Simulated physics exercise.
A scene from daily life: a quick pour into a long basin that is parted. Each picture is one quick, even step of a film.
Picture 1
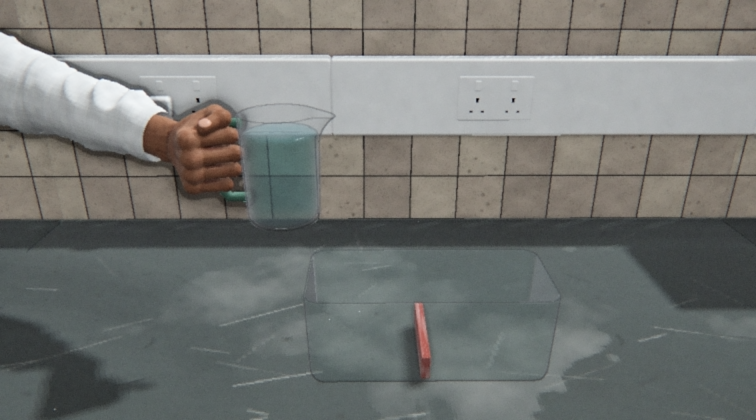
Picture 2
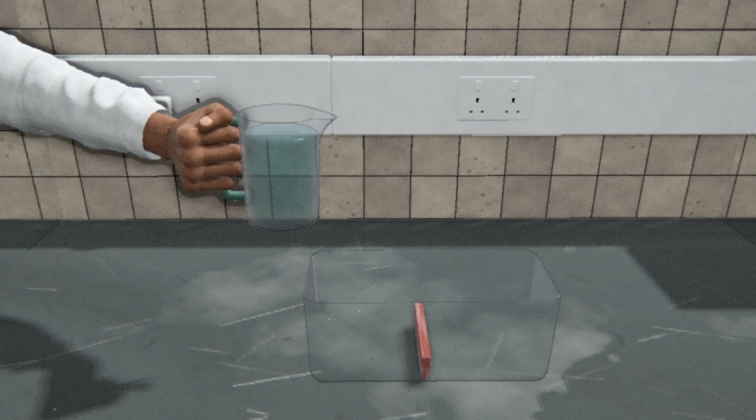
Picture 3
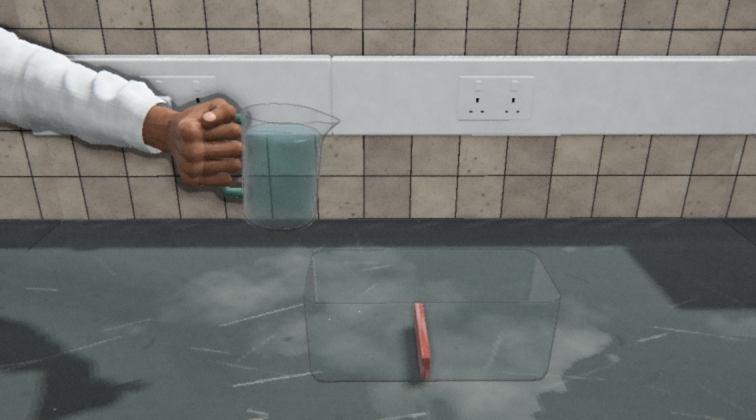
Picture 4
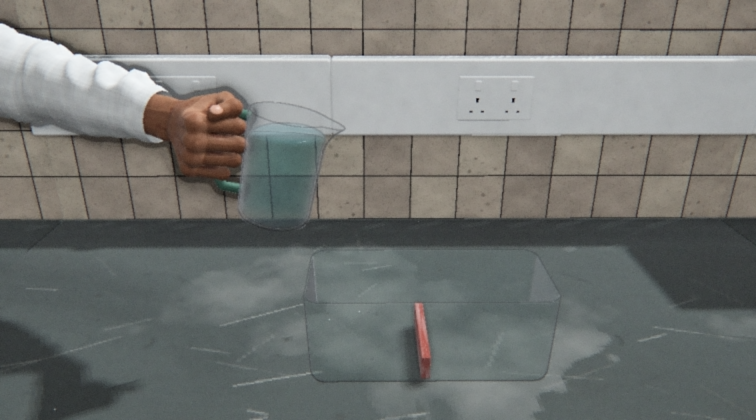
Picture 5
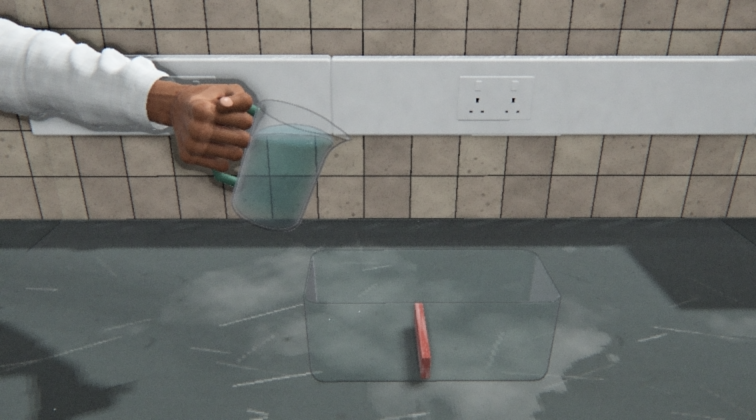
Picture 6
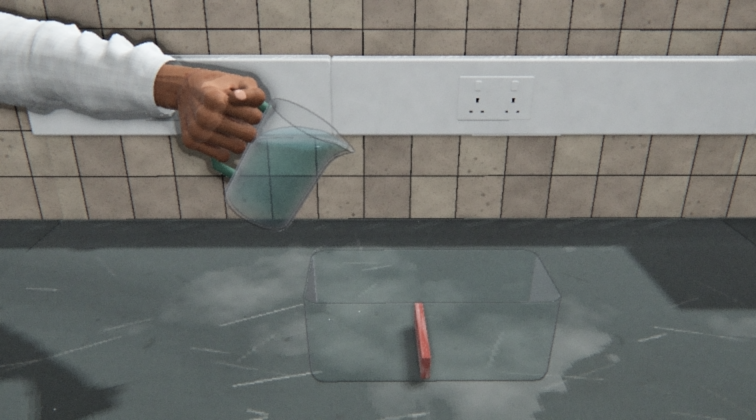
A hand gradually tilts a jug of blue-green liquid rightward above a clear, divided basin.
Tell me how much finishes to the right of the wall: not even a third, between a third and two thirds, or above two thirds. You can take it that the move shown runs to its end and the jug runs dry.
The share right of the wall is going to stay short of a third.
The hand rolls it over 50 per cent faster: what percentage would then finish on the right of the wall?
Around 15 per cent ends up there.
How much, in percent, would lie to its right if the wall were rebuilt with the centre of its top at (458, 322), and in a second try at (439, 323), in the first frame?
10 % and 5 %, roughly.
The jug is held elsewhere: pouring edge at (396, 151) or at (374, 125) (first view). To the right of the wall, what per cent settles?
Close to 85 % for the first start and close to 65 % for the second.
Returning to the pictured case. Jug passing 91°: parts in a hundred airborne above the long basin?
Roughly 20 percent.
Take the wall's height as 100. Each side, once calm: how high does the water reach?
About 80 left, about 10 right.
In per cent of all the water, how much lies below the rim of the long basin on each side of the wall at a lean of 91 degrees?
The left part holds 10 percent and the right part 0 percent.
A moment on, the tilt is 91° and 68 per cent is still to pour, 11 is left of the wall and 0 right of it.
Next, the tilt is 106° and 21 per cent is still to pour, 56 is left of the wall and 1 right of it.
Then the tilt is 106° and 3 per cent is still to pour, 82 is left of the wall and 3 right of it.
Later the tilt is 106° and 0 per cent is still to pour, 83 is left of the wall and 10 right of it.
In the end 79 per cent lies left of the wall, 14 right of it and 7 outside.
